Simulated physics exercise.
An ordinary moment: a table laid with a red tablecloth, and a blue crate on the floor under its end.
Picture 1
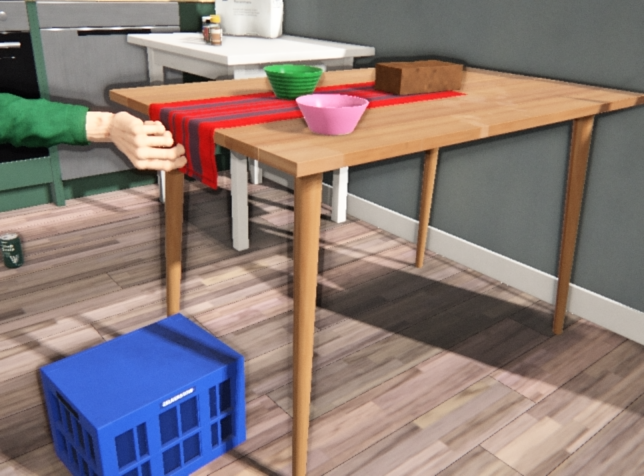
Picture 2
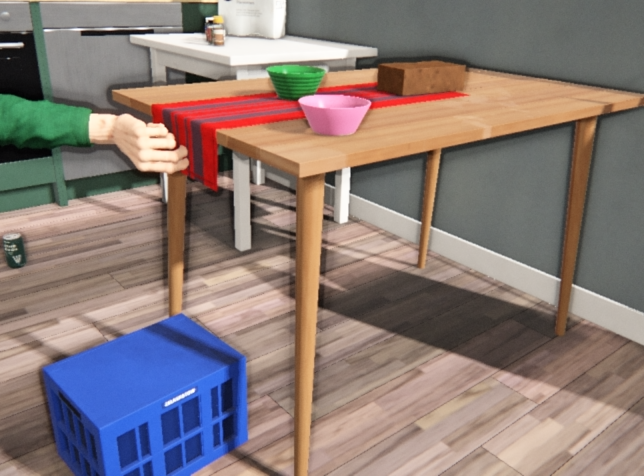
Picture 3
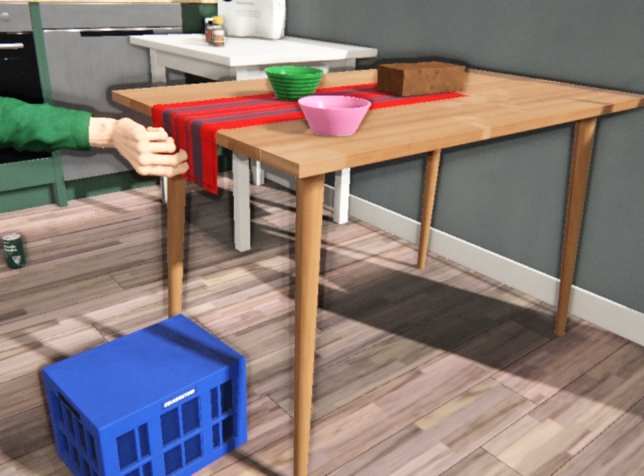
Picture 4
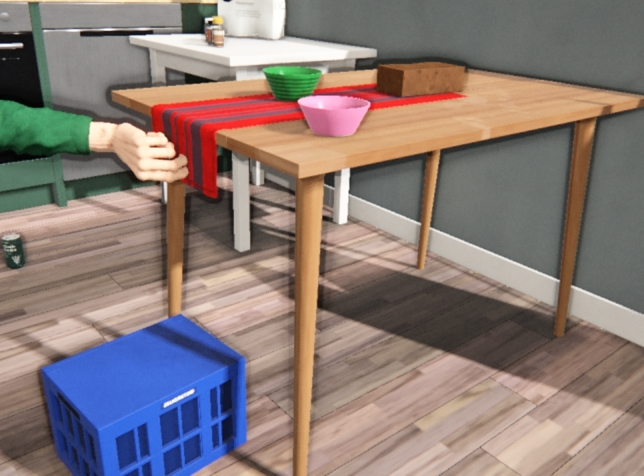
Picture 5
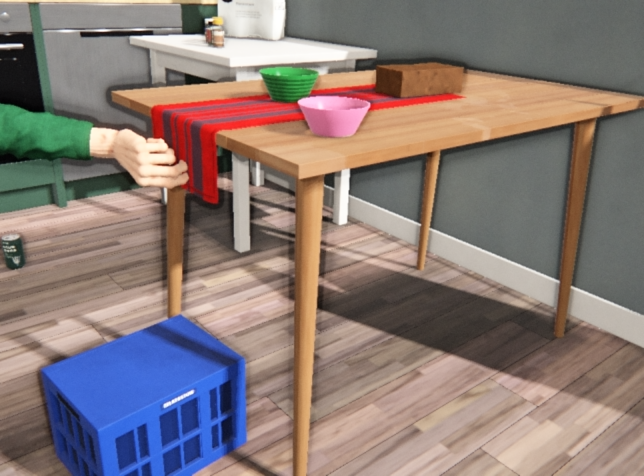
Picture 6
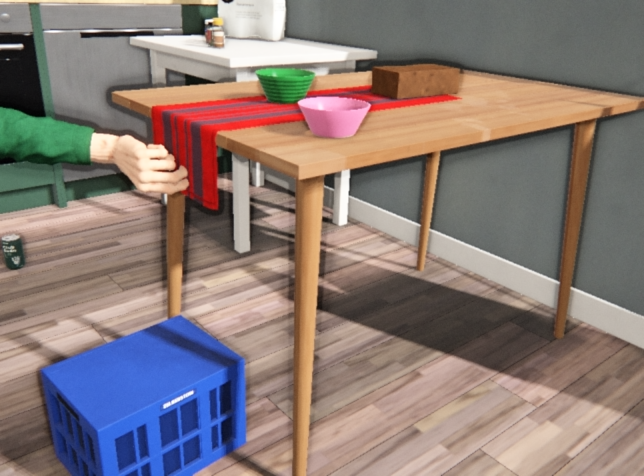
At first, a green-sleeved hand holds the hanging end of a red striped cloth on a wooden table, above a blue crate. Then the hand draws the cloth slightly down, and the green bowl and brown block shift a little left with it, while the pink bowl barely moves.
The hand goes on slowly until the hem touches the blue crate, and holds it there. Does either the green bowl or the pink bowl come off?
Outcome: The green bowl is carried off the end and the pink bowl stays on the table.
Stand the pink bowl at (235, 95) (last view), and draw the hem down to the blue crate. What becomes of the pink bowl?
In that case it falls off.
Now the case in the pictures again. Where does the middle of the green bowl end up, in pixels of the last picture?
At about (122, 314).
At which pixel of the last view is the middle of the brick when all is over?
Close to (294, 92).
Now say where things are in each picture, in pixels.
Tablecloth end (216, 190); green bowl (294, 69); pink bowl (332, 101); brick (420, 64); top of the crate (134, 386), in the first frame.
Tablecloth end (217, 191), far hem (470, 95); pink bowl (335, 101); pink bowl stands beside the cloth, in the second frame.
Tablecloth end (217, 195); green bowl (294, 70), in the third frame.
Tablecloth end (217, 198), far hem (468, 97); pink bowl (334, 102), in the fourth frame.
Tablecloth end (218, 203); green bowl (289, 71), in the fifth frame.
Tablecloth end (218, 209), far hem (463, 99); green bowl (286, 72); pink bowl (334, 104); top of the crate (135, 388), in the sixth frame.
Then, 0.82 s on from there, hem going down; green bowl carried along near (227, 92); pink bowl in place.
Then, 1.56 s on from there, hem going down; green bowl tipping at the edge near (147, 117); pink bowl in place.
In the end, hem on the crate; green bowl down below near (122, 314); pink bowl in place. The green bowl falls off and the pink bowl remains up there.
